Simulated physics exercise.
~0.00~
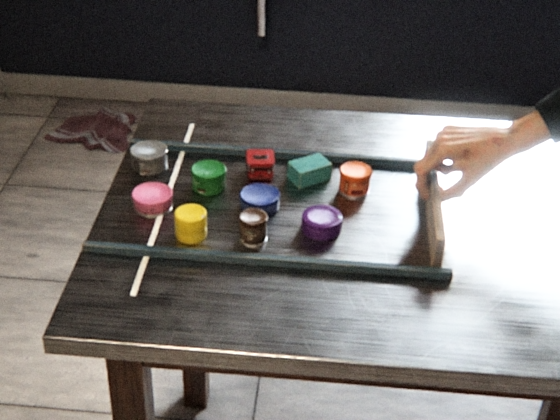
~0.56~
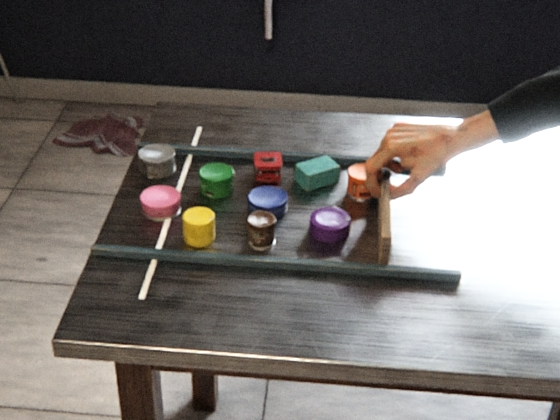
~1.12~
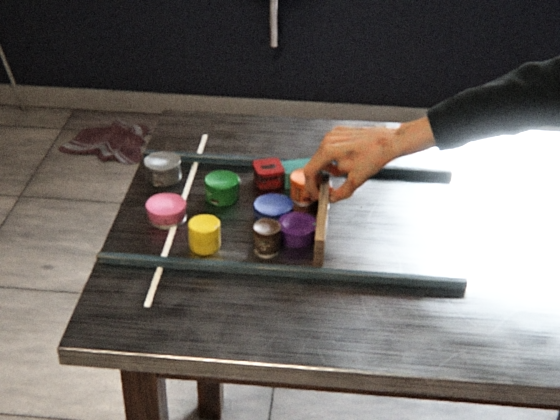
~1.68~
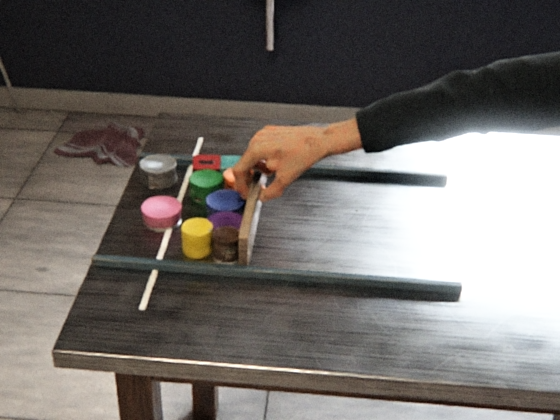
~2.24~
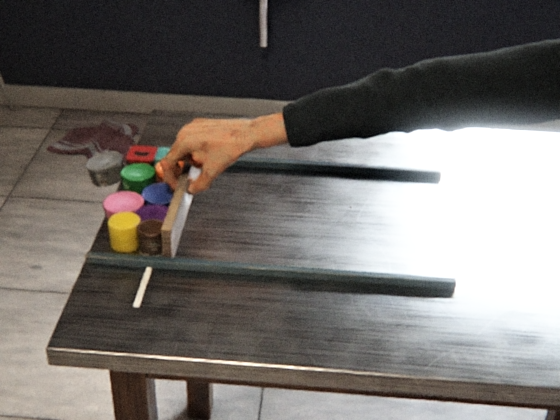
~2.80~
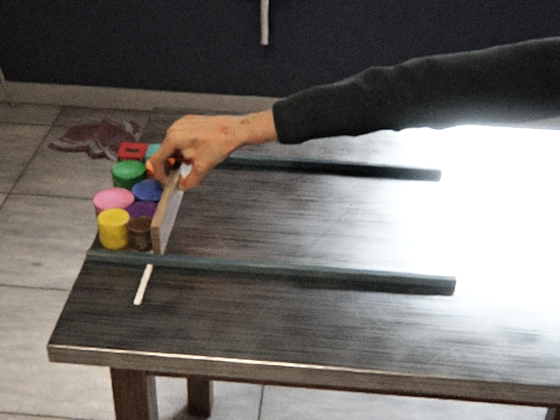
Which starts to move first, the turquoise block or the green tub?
The turquoise block starts to move first, sliding left while the green tub is still in its place. The green tub only starts to move after that.
A hand pushes a board left, bunching small tubs until the grey one drops off the table.
